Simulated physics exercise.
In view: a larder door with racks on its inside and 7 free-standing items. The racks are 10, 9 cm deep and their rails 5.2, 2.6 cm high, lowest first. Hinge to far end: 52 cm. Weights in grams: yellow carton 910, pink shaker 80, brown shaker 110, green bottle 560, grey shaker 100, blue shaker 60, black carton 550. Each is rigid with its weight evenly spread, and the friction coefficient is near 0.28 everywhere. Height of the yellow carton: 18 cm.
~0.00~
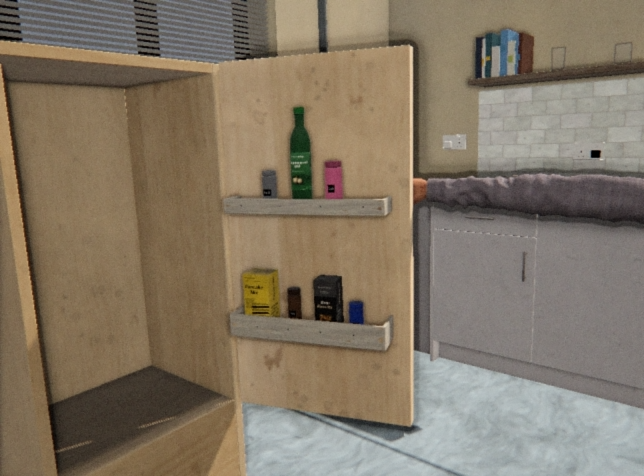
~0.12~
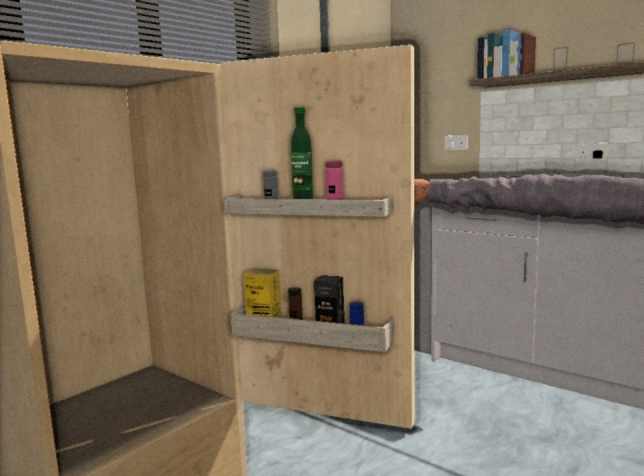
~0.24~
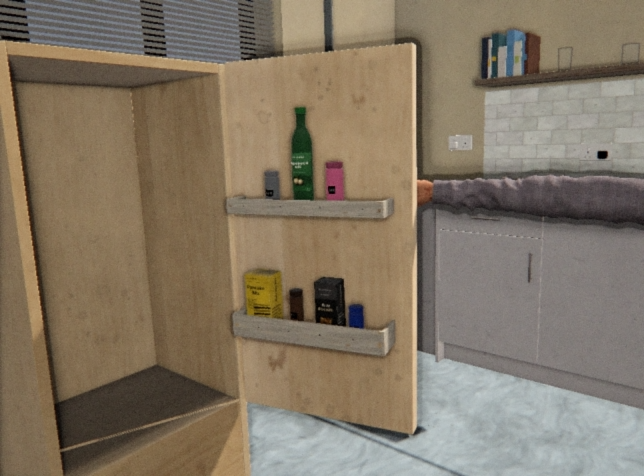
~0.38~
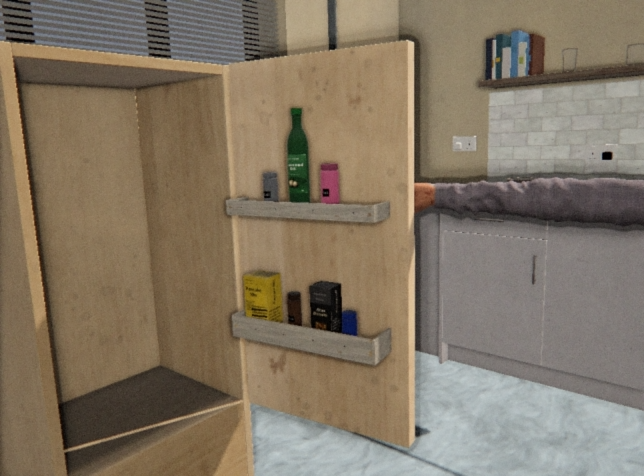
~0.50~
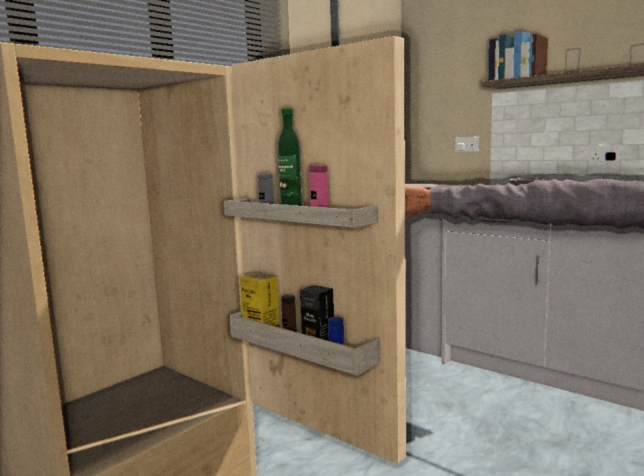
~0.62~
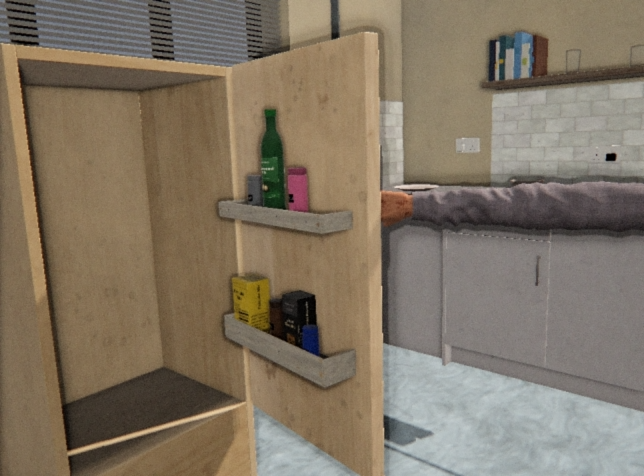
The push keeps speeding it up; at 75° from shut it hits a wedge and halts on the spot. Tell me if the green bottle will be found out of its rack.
The green bottle falls out.
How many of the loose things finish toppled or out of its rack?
That comes to 1.
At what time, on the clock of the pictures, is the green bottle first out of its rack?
Near 0.9 s.
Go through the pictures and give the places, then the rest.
In the first frame, door at 110°; green bottle (301, 158); yellow carton (262, 300).
In the second frame, door at 109°; brown shaker (296, 308); grey shaker (271, 189).
In the third frame, door at 106°; blue shaker (356, 324); black carton (330, 307).
In the fourth frame, door at 99°; yellow carton (264, 302); pink shaker (330, 188).
In the fifth frame, door at 91°; brown shaker (289, 317); grey shaker (266, 192).
In the sixth frame, door at 80°; green bottle (273, 163); blue shaker (311, 347).
By 0.82 s, door at 75°; green bottle tilted 14° near (251, 163); pink shaker tilted 13°; black carton 3 cm from its spot.
By 1.32 s, door at 75°; green bottle now out of its rack; pink shaker tilted 4°; black carton 3 cm from its spot.
By 1.52 s, door at 75°; black carton 3 cm from its spot; pink shaker 2 cm from its spot; brown shaker 3 cm from its spot.
By 1.82 s, door at 75°; black carton 3 cm from its spot; brown shaker 3 cm from its spot; pink shaker 2 cm from its spot.
When it is over (2.2 s), out of its rack, green bottle; the other 6 within 5 cm of the start.
